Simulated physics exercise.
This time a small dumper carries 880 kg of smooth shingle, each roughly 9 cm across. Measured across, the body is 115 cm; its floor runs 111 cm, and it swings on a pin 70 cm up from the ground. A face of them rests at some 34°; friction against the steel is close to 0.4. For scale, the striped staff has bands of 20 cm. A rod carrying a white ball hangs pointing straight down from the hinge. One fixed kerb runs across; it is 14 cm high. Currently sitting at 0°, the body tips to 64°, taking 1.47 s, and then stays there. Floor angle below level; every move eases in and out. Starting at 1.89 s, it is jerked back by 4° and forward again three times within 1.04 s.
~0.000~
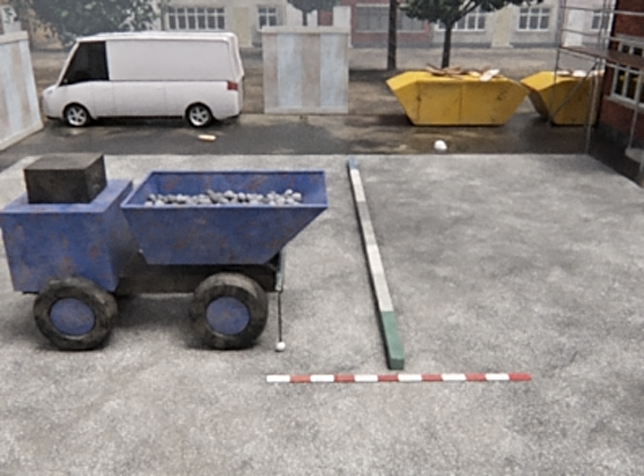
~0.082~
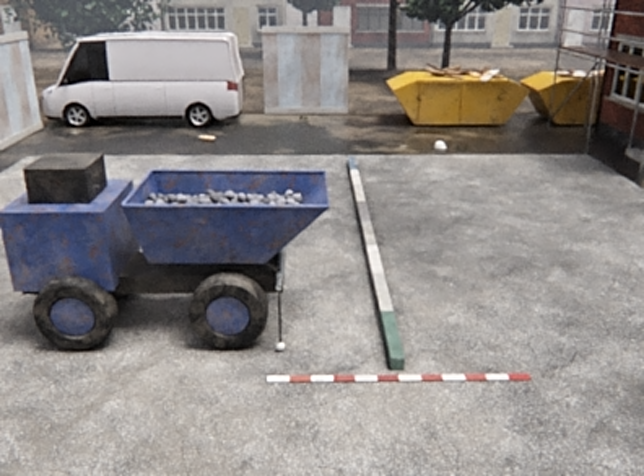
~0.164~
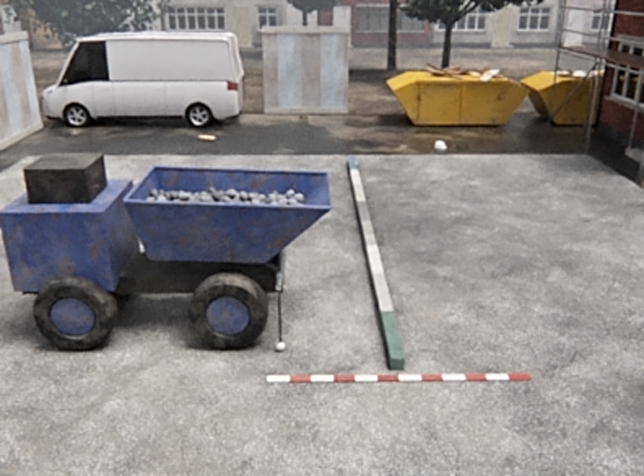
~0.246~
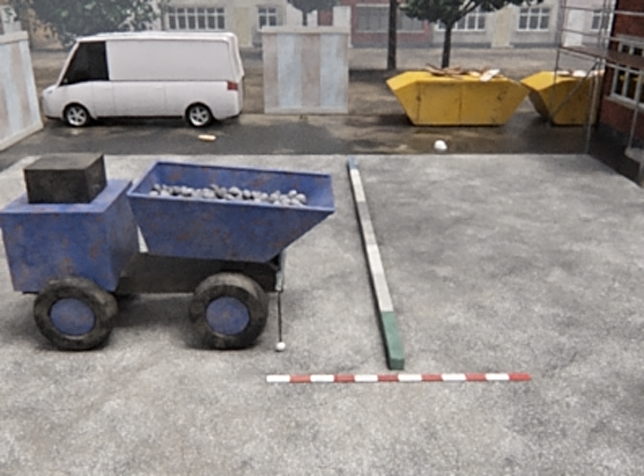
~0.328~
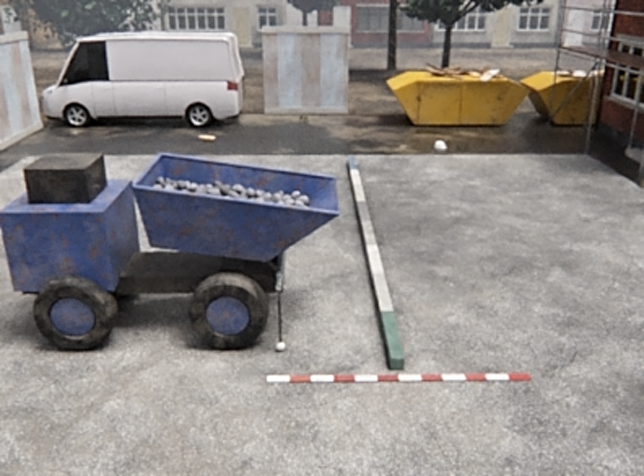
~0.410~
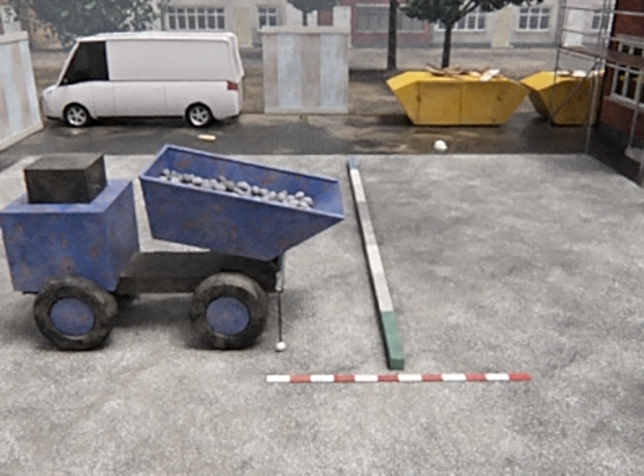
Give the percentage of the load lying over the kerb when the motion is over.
Close to 90 in a hundred.
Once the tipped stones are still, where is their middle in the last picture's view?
(436, 311).
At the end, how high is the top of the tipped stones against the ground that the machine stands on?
Result: Near 40 cm above the ground.
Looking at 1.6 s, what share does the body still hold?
About 80 per cent.
After 1.1 s the floor is at 54°; 100 % in the body; the foremost stones are at (357, 252).
After 1.6 s the floor is at 64°; 79 % in the body, 8 % on this side of the kerb, 13 % over the kerb; the foremost stones are at (427, 312).
After 3.4 s the floor is at 64°; 0 % in the body, 7 % on this side of the kerb, 92 % over the kerb; the foremost stones are past the picture's edge.
After 6.3 s the floor is at 64°; 0 % in the body, 8 % on this side of the kerb, 92 % over the kerb; the foremost stones are past the picture's edge.
